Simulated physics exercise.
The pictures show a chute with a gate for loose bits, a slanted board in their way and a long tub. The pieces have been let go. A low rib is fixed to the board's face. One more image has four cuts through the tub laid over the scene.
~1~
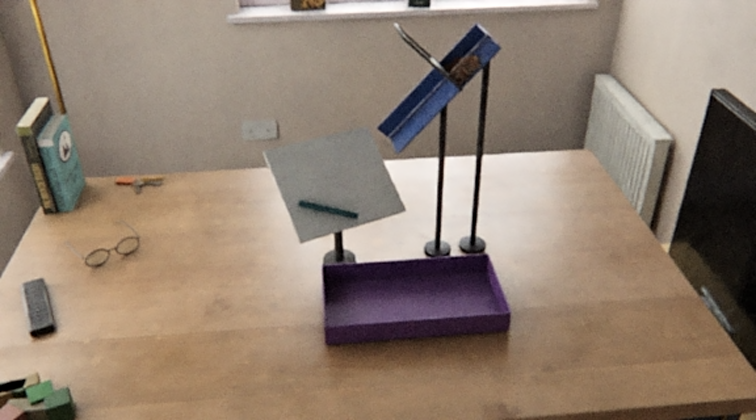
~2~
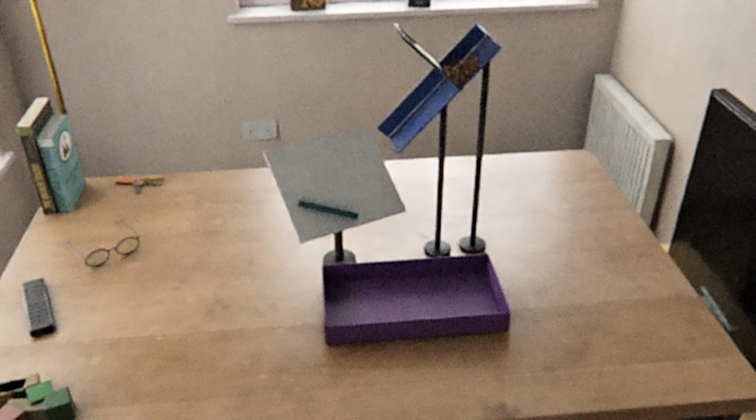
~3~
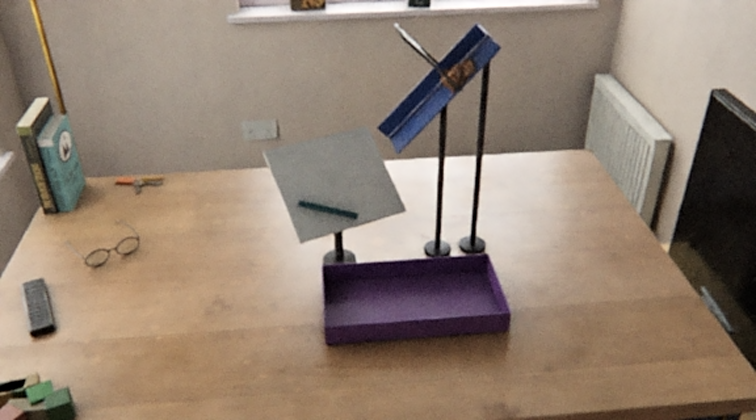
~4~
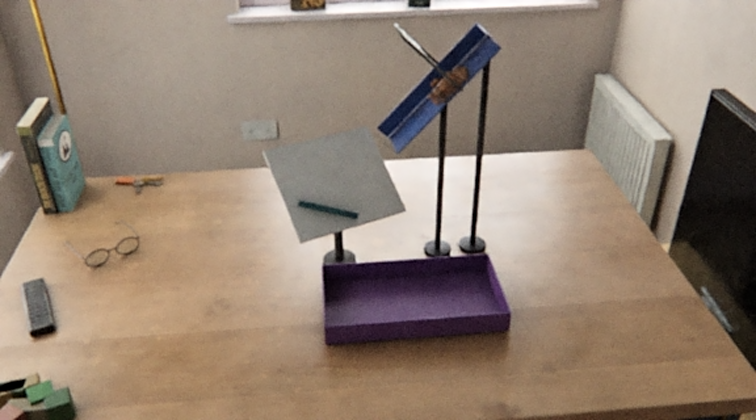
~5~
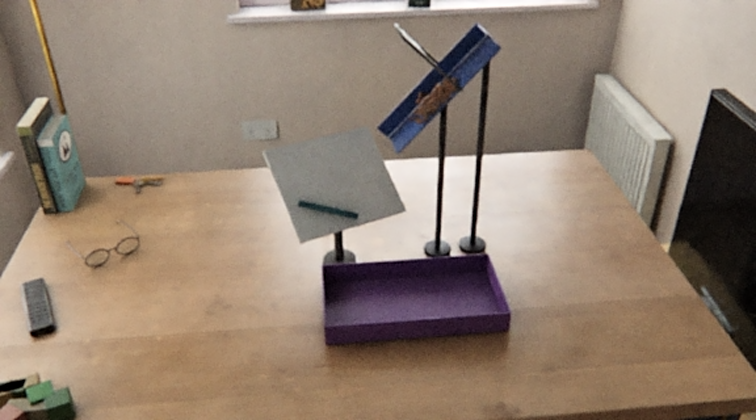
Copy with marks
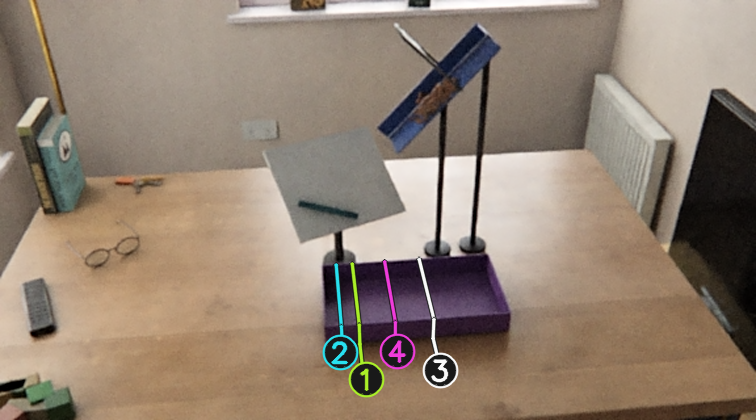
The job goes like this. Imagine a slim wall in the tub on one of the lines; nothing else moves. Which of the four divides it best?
It is 4.
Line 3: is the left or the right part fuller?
The left side.
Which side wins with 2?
More lands on the right.
On the marked copy, line 1 crosses the front rim at (359, 324); line 2 crosses the front rim at (341, 325); line 3 crosses the front rim at (433, 318); line 4 crosses the front rim at (395, 321).
If 1 is chosen, of what is caught, a small part on the left of the divider, nearly all on the right.
If 2 is chosen, of what is caught, a stray few on the left of the divider, nearly all on the right.
If 3 is chosen, of what is caught, nearly all on the left of the divider, a small part on the right.
If 4 is chosen, of what is caught, about two thirds on the left of the divider, about a third on the right.
